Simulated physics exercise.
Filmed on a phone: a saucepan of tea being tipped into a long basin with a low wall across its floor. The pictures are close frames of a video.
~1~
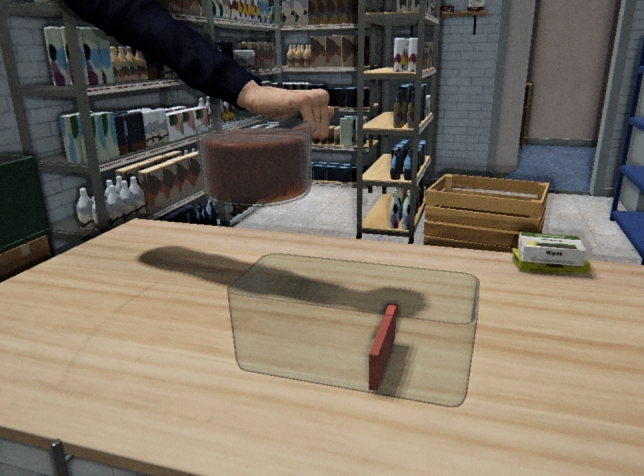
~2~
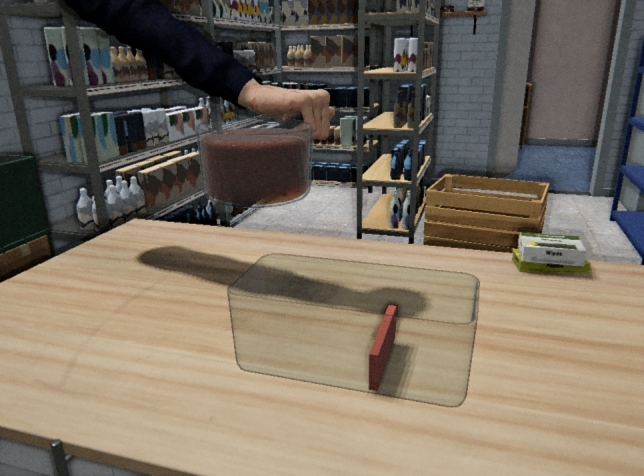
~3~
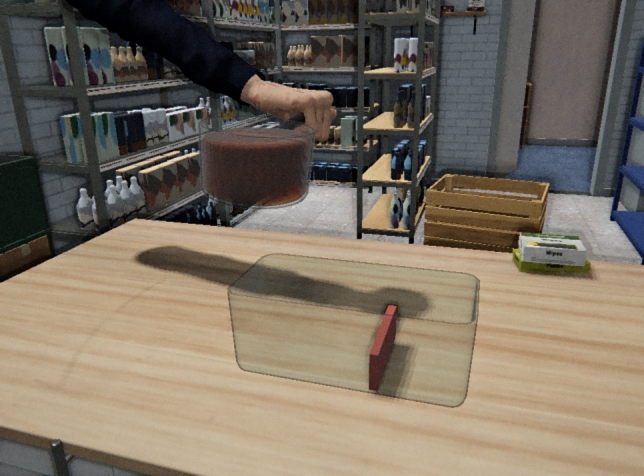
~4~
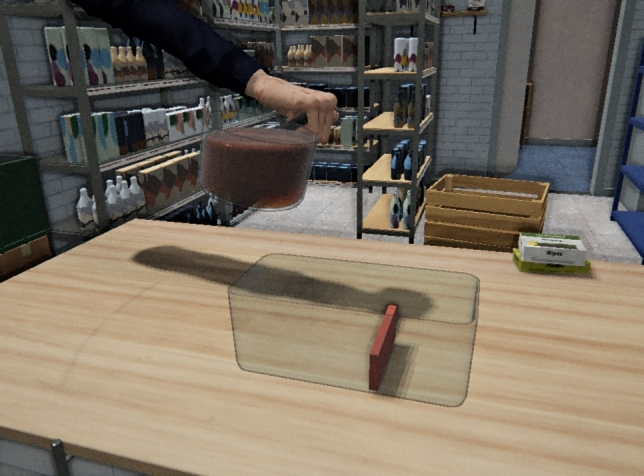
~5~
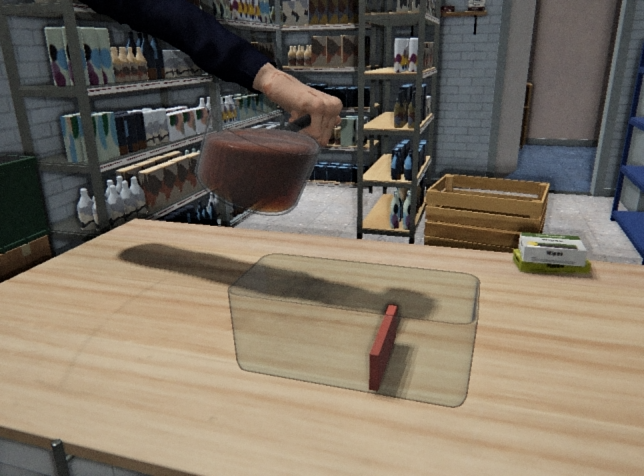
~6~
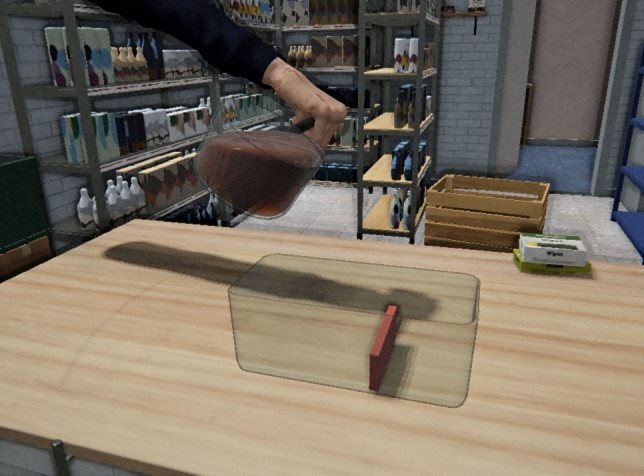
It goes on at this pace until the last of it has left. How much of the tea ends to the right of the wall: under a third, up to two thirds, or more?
It comes to less than a third.
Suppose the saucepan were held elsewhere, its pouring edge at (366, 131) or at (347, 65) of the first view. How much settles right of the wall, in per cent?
First some 70, then 65 per cent.
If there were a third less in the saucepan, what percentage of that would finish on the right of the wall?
Roughly 5 in a hundred.
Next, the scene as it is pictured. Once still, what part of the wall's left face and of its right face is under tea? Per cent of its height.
Left about 70, right about 10.
A moment on, the saucepan is tipped on its side and 37 per cent is still to pour, 17 is left of the wall and 1 right of it.
Next, the saucepan is tipped on its side and 11 per cent is still to pour, 73 is left of the wall and 5 right of it.
Then the saucepan is tipped on its side and 3 per cent is still to pour, 74 is left of the wall and 7 right of it.
Later the saucepan is tipped on its side and 1 per cent is still to pour, 82 is left of the wall and 8 right of it.
At rest 83 per cent lies left of the wall, 8 right of it and 9 outside.
